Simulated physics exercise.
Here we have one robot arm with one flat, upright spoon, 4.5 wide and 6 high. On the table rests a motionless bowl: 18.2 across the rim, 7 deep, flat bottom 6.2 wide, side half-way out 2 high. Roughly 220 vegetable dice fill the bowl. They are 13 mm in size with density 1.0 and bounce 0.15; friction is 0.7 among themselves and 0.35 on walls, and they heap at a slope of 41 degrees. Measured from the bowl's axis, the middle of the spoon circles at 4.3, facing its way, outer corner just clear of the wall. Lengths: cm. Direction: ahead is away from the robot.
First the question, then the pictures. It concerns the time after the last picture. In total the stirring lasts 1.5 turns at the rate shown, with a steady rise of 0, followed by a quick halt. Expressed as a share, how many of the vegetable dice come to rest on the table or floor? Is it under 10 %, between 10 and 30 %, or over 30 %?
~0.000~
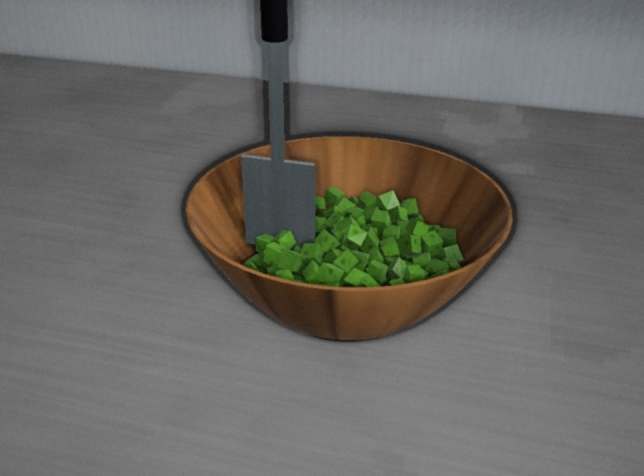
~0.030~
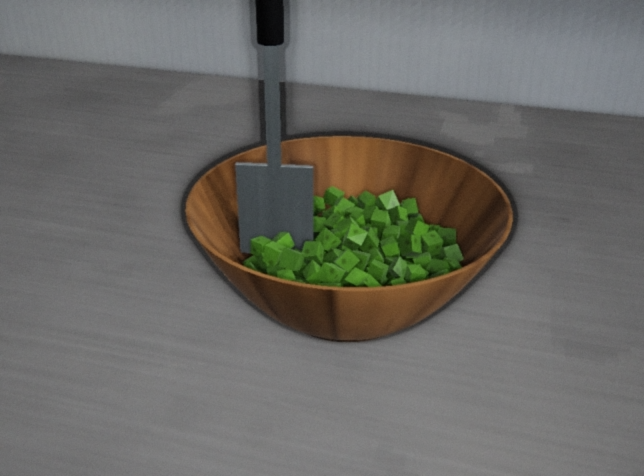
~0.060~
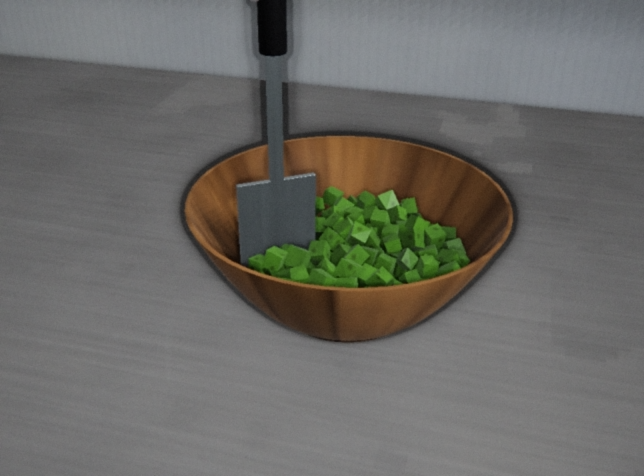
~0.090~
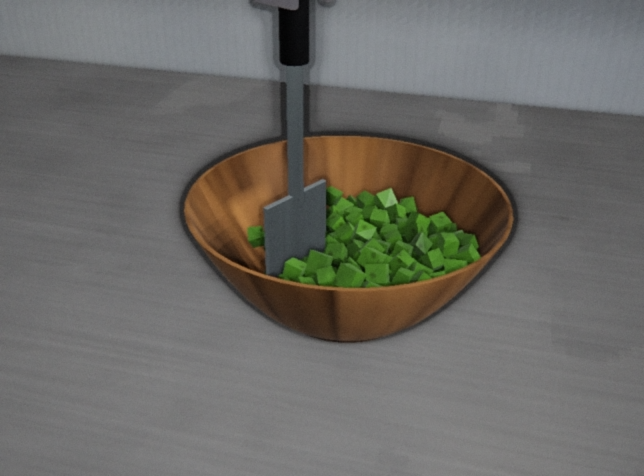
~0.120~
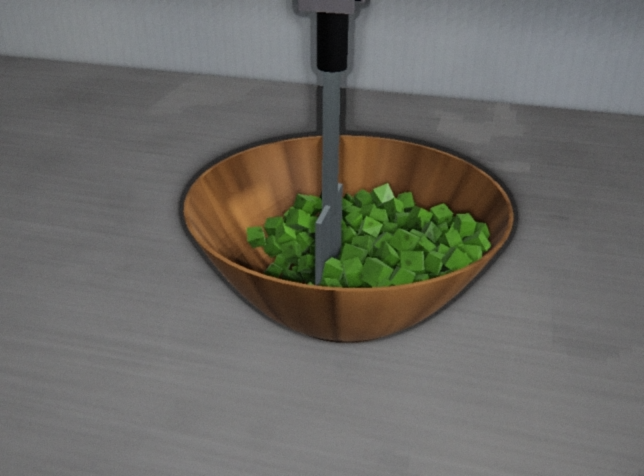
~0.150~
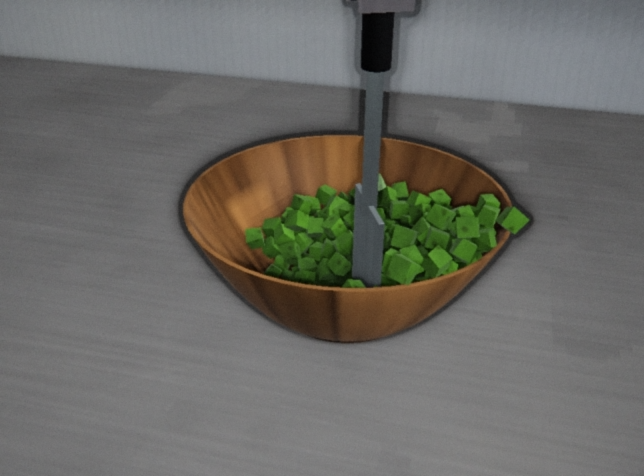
Over 30 %.
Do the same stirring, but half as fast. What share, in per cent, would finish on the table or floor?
Estimate: Near 25 in a hundred.
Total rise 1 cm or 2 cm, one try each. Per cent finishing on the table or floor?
40 and 35 %.
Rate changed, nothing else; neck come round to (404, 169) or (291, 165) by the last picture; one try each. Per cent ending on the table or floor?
Roughly 55 per cent on the first try and 25 per cent on the second.
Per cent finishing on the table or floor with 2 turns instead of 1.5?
Roughly 50 per cent.
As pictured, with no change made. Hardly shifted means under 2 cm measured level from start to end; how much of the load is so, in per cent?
About 5 percent.
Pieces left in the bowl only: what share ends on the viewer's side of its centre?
I'd put it at roughly 35 per cent.
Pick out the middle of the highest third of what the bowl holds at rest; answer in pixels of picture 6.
Around (410, 223).
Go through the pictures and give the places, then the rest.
The first frame shows spoon neck at (277, 136), 0° round; upper third of the load around (367, 247), from x 250 to 450, top at y 200; 223 in the bowl.
The second frame shows spoon neck at (274, 141), 10° round; upper third of the load around (366, 247), from x 250 to 450, top at y 200.
The third frame shows spoon neck at (276, 154), 36° round; upper third of the load around (366, 256), from x 255 to 455, top at y 200.
The fourth frame shows spoon neck at (296, 167), 63° round; upper third of the load around (381, 258), from x 260 to 465, top at y 200.
The fifth frame shows spoon neck at (330, 176), 90° round; upper third of the load around (404, 255), from x 255 to 475, top at y 195.
The sixth frame shows spoon neck at (371, 176), 117° round; upper third of the load around (433, 239), from x 255 to 510, top at y 185; 222 in the bowl, 1 in flight or on the tool.
After 0.33 s, 279° round, highest piece 10 above the table; 179 in the bowl, 14 on the table or floor, 30 in flight or on the tool.
After 0.51 s, 81° round, highest piece 9 above the table; 148 in the bowl, 64 on the table or floor, 11 in flight or on the tool.
After 0.80 s, 180° round, highest piece 7 above the table; 126 in the bowl, 95 on the table or floor, 2 in flight or on the tool.
After 1.50 s, 180° round, highest piece 6 above the table; 126 in the bowl, 97 on the table or floor.
At rest, 126 in the bowl, 97 on the table or floor. That is 43 % on the table or floor.
